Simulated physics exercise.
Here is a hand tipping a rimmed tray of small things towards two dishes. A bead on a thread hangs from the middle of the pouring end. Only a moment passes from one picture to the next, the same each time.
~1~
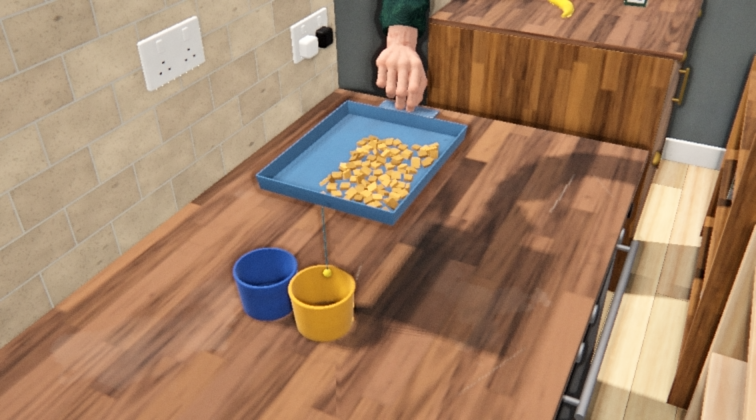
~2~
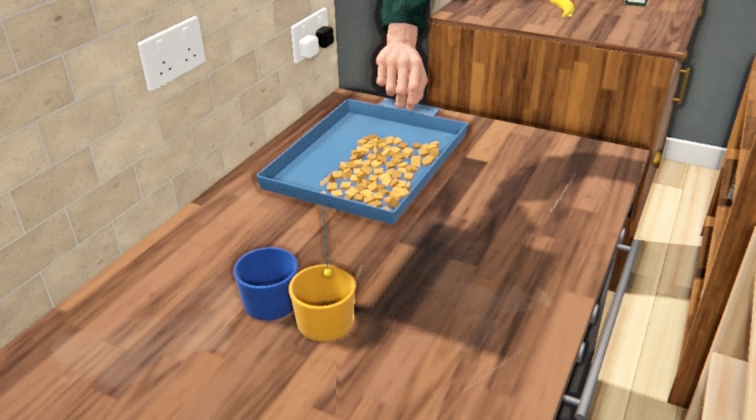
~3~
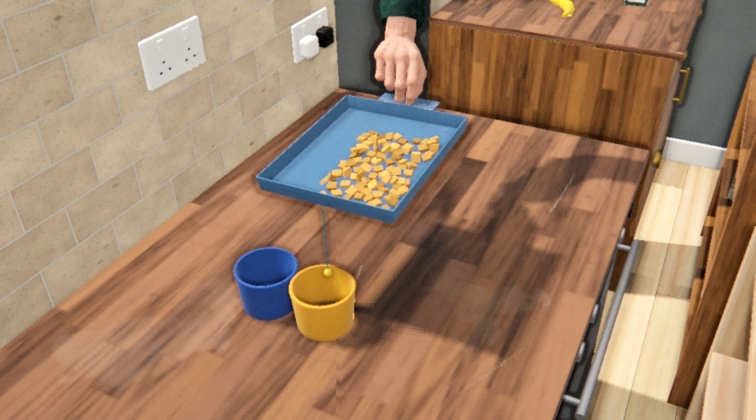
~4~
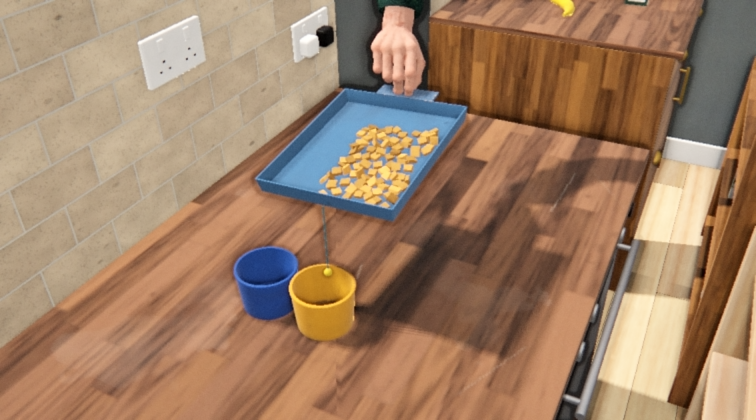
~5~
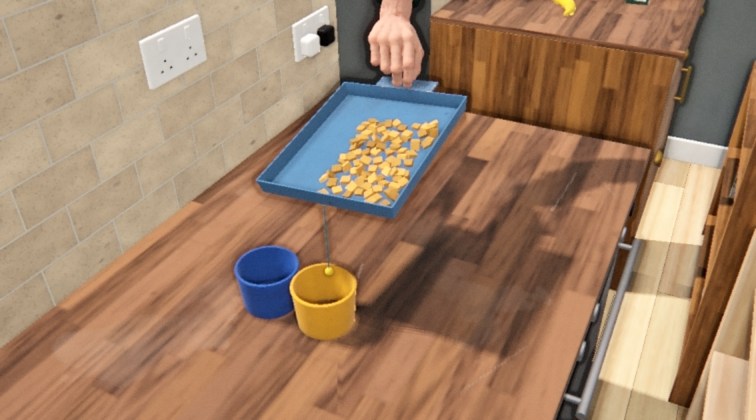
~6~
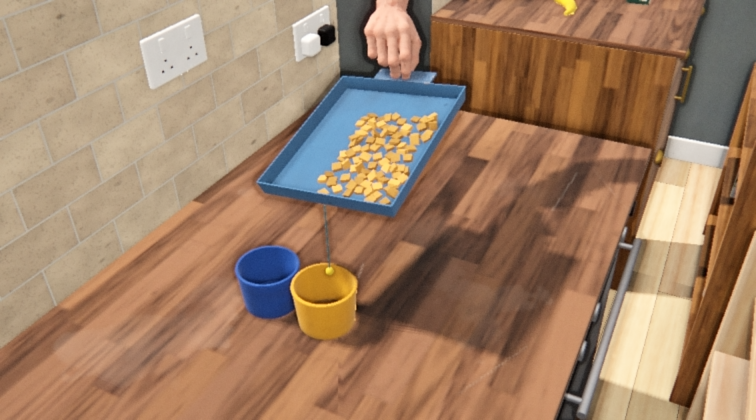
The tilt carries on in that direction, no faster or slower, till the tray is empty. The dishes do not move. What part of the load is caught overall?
Together they catch the larger part.
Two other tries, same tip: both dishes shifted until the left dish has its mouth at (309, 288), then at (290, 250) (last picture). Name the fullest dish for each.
One: The left dish. Two: The left-hand dish.
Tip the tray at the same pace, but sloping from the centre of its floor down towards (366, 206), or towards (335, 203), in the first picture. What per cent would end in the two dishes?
The first gives 0 %, the second 20 %.
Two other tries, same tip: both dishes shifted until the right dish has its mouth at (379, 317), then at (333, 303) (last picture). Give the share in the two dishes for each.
About 20 and 60 per cent.
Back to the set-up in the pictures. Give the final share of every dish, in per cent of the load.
Left dish near 70 in a hundred; right dish near 10.
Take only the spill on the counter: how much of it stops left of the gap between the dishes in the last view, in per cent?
Roughly 80 in a hundred.
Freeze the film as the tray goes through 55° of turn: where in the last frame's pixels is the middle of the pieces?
Roughly at (311, 181).
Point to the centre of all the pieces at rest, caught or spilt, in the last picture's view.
At about (277, 297).
Shortly afterwards, tray tipped steeply; the whole lot on the tray.
Next, tray tipped right over; the bulk on the tray; only a few in the right dish; a little in the left dish; a little outside both; only a few in the air.
Some moments later, tray tipped past a quarter turn; a little in the right dish; near two thirds in the left dish; near a quarter outside both.
In the end, tray tipped past a quarter turn; a little in the right dish; near two thirds in the left dish; near a quarter outside both.
